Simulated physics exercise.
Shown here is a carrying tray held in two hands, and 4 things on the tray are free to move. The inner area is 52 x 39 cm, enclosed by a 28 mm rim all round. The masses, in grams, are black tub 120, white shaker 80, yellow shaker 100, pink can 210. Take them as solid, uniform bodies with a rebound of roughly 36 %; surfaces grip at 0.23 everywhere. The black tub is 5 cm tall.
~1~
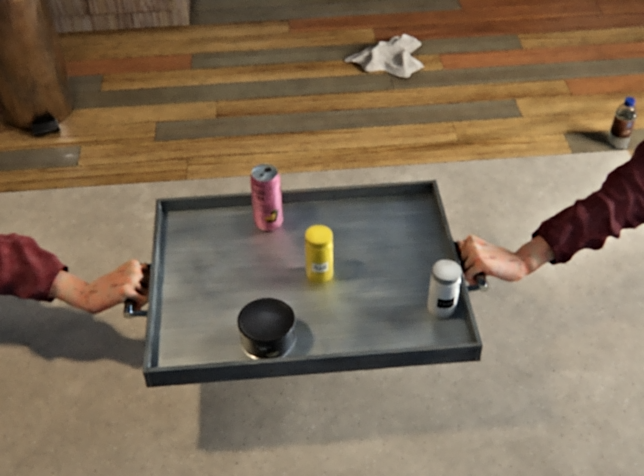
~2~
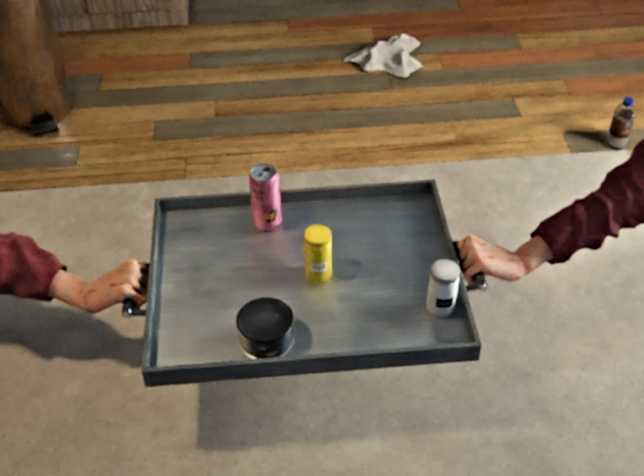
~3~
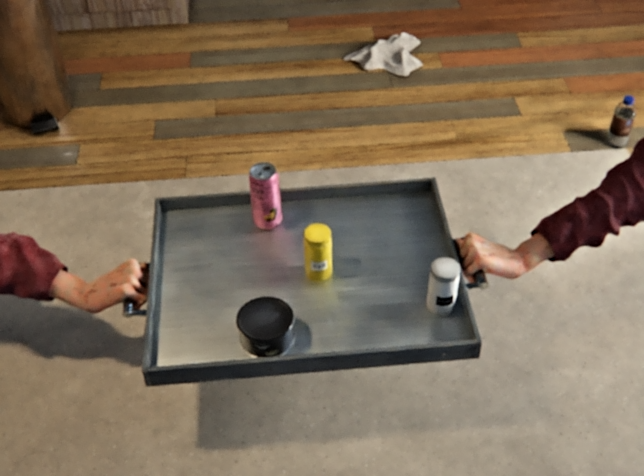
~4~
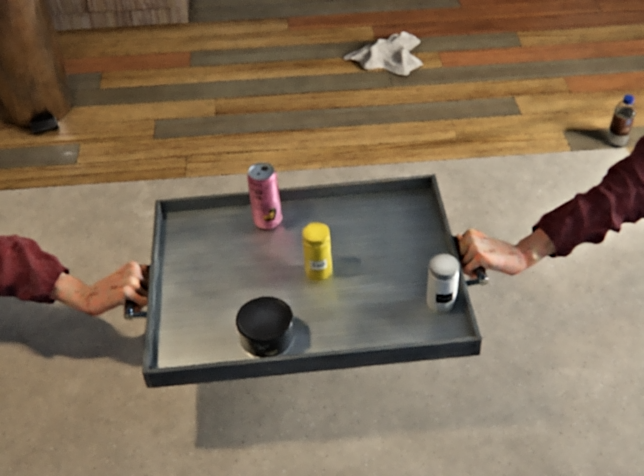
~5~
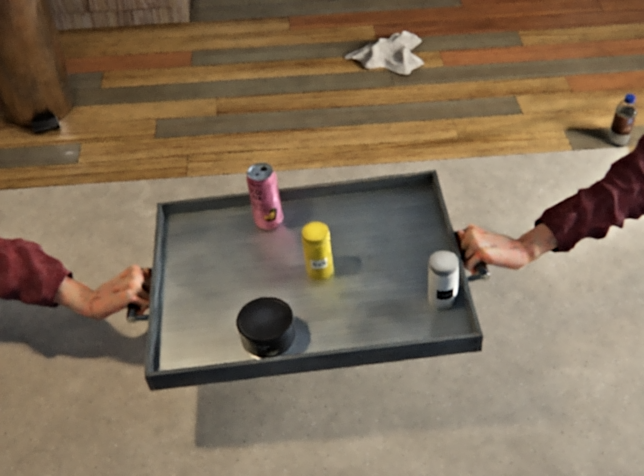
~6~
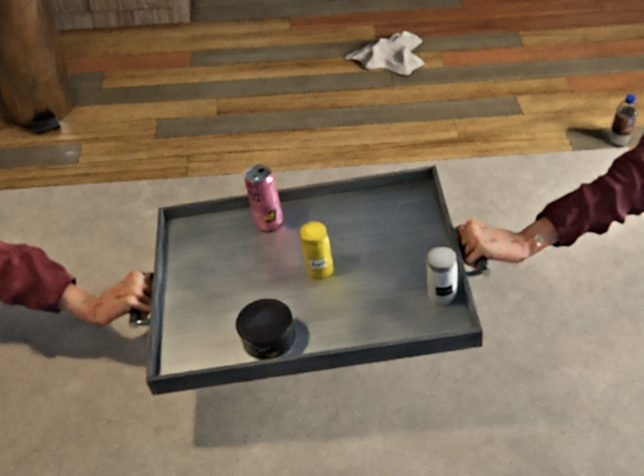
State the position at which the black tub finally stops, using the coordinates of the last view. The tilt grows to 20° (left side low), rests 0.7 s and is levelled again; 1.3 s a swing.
Final position of the black tub: (180, 336).
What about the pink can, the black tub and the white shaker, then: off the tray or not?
Outcome: The pink can departs its support; the black tub remains on its support; the white shaker remains on its support.
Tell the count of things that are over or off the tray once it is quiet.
The tally is 3.
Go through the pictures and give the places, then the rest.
The first picture shows tray level; black tub (267, 330); white shaker (444, 289).
The second picture shows tray level; pink can (266, 198); white shaker (443, 289).
The third picture shows tray level; yellow shaker (318, 253); pink can (265, 197).
The fourth picture shows tilt 2°, left edge down; white shaker (442, 284); yellow shaker (317, 252).
The fifth picture shows tilt 4°, left edge down; pink can (265, 198); white shaker (443, 281).
The sixth picture shows tilt 6°, left edge down; black tub (266, 330); yellow shaker (316, 251).
Then, 0.70 s later than the last frame, tilt 20°, left edge down; black tub 6 cm from its spot near (230, 348); white shaker 7 cm from its spot; pink can 7 cm from its spot.
Then, 1.10 s later than the last frame, tilt 20°, left edge down; pink can now off the tray; black tub 14 cm from its spot near (189, 361); yellow shaker rocked 28° off its seat.
Then, 1.40 s later than the last frame, tilt 20°, left edge down; yellow shaker now off the tray; black tub 14 cm from its spot near (189, 364); white shaker 44 cm from its spot.
Then, 2.20 s later than the last frame, tilt 8°, left edge down; black tub 14 cm from its spot near (182, 347); white shaker rocked 60° off its seat.
When it is over, off the tray, yellow shaker and pink can; lying over on the tray, white shaker; not toppled but over 5 cm from the start, black tub. End places, in pixels of the last picture, black tub near (180, 336).
